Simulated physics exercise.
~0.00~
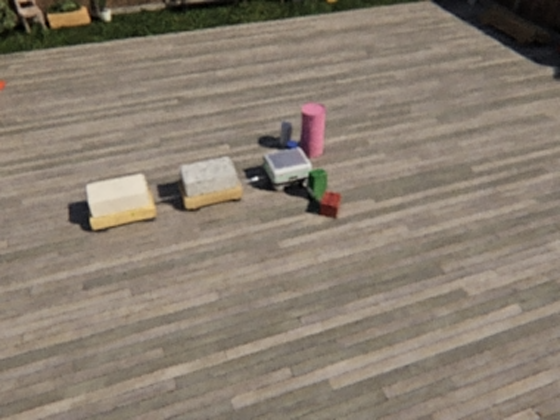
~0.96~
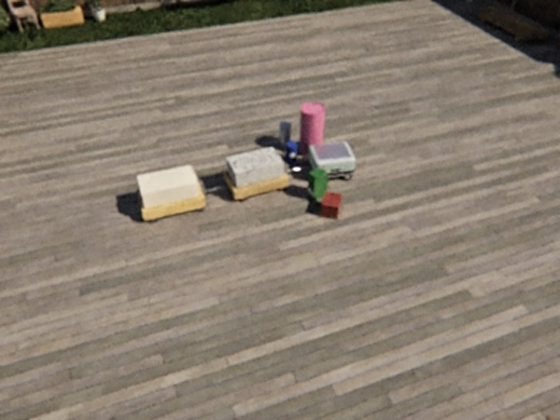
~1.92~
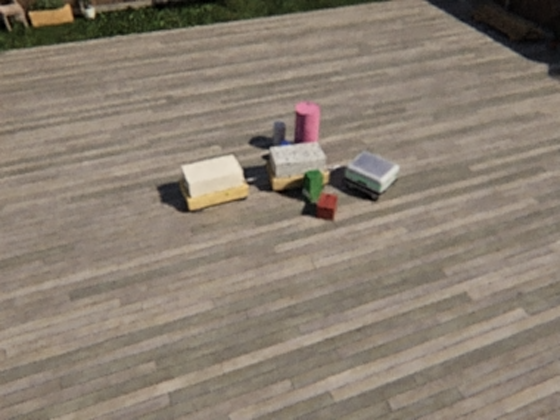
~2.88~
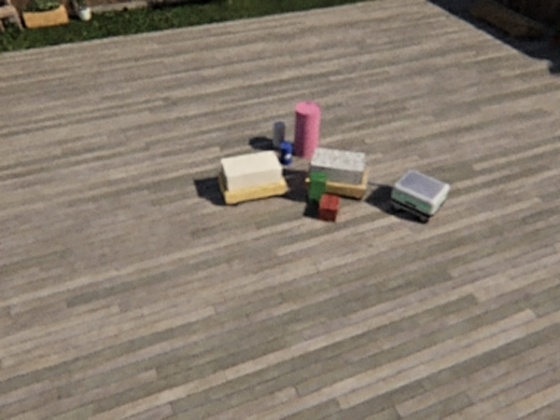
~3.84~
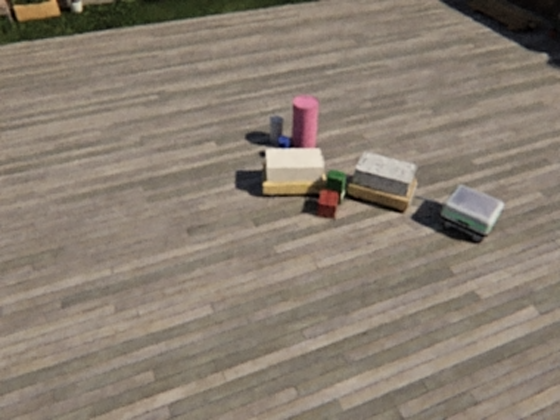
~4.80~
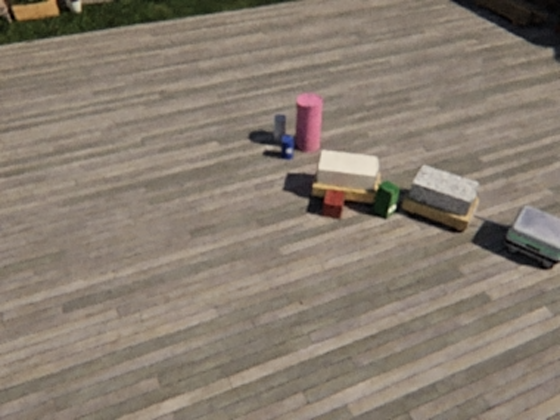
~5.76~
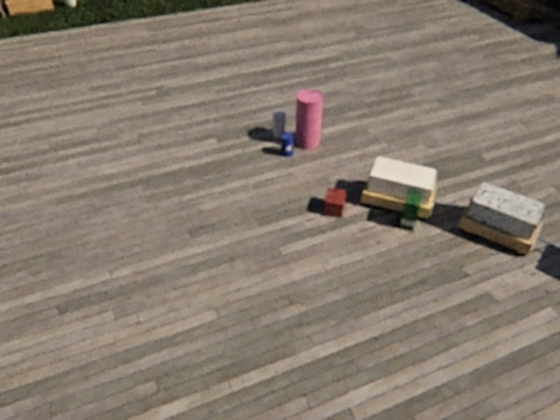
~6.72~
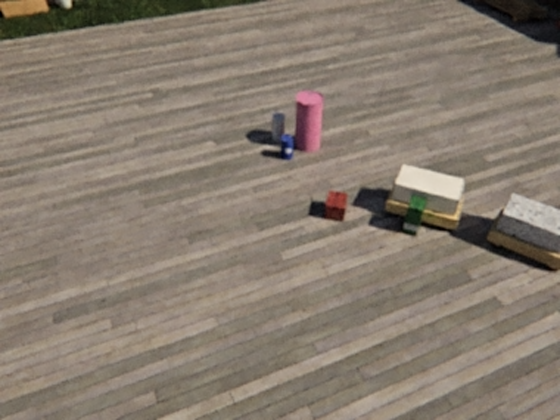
A small tug tows two carts rightward across planks, and they shove a green box along.
